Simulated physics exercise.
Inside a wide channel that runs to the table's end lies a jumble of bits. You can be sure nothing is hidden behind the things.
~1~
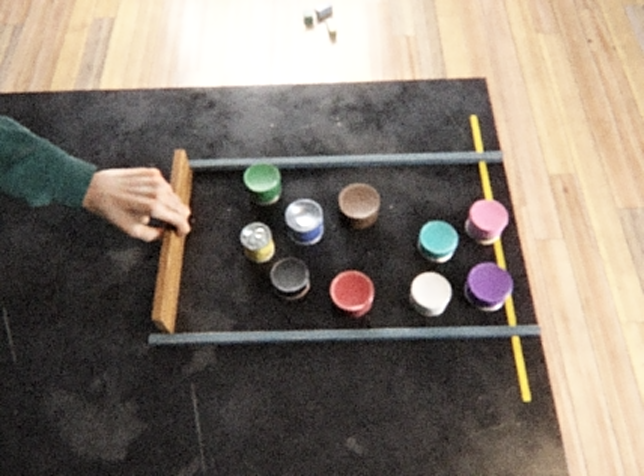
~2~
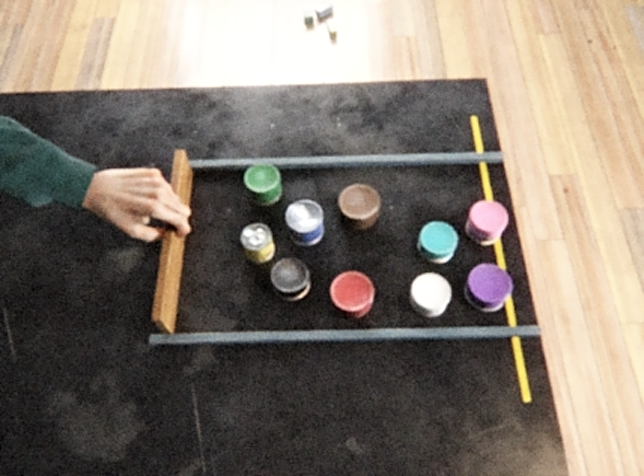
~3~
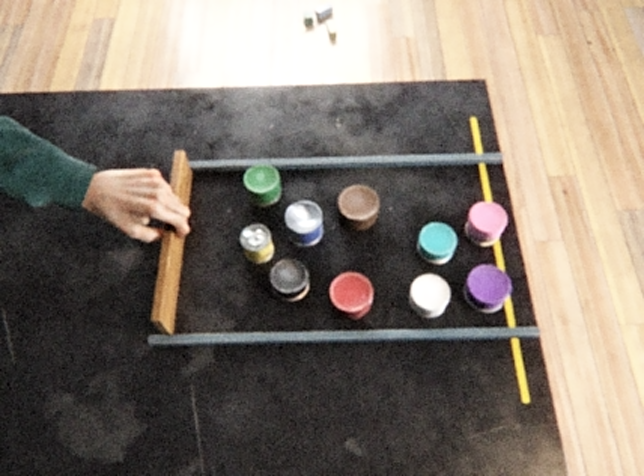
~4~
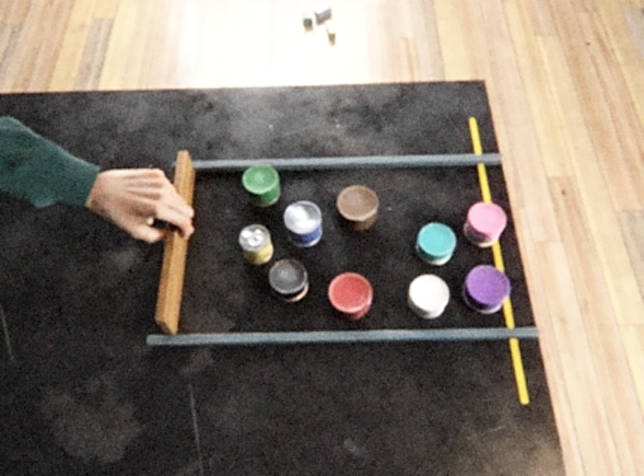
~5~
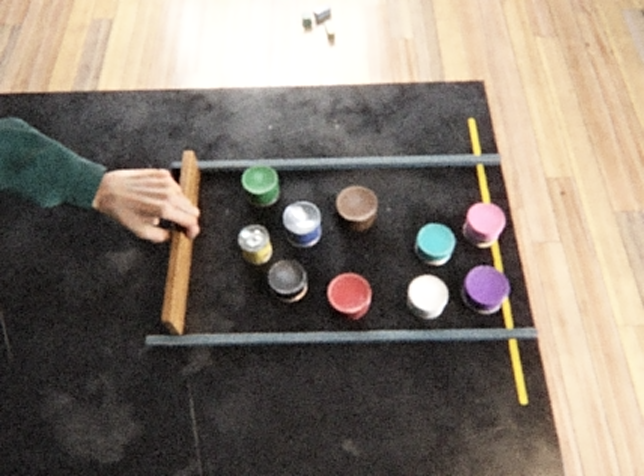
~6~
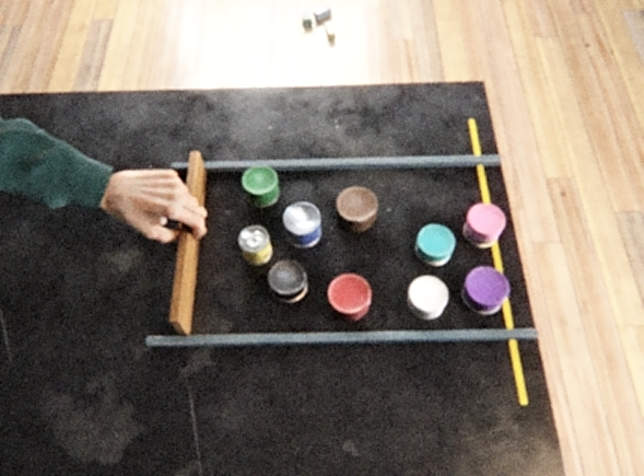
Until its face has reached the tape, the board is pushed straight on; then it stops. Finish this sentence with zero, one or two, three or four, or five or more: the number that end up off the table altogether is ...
The number that end up off the table altogether is five or more.
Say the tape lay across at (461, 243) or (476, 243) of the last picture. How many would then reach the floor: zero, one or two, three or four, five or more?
Going place by place, the count is one to two; five or over.
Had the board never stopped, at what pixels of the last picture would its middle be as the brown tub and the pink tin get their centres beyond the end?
The middle is at (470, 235) when it's the brown tub, and at (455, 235) when it's the pink tin.
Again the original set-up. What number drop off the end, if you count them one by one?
My count gives 5.
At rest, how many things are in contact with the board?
5 in contact.
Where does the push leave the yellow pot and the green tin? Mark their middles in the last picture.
Near (512, 239) and (502, 172).
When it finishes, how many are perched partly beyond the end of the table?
As for overhanging, the count is 5.
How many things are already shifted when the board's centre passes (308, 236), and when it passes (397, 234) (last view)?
I count 6 first and 9 after.
Soon after, none off yet; pink tin at rest near (484, 226); purple tin at rest near (485, 290); turquoise tin at rest near (435, 245).
After that, none off yet; pink tin at rest near (484, 226); purple tin moving near (495, 288); turquoise tin moving near (442, 245).
In the end, the number that fall off is five or more; gone, brown tub, white tin, turquoise tin, purple tin and pink tin.
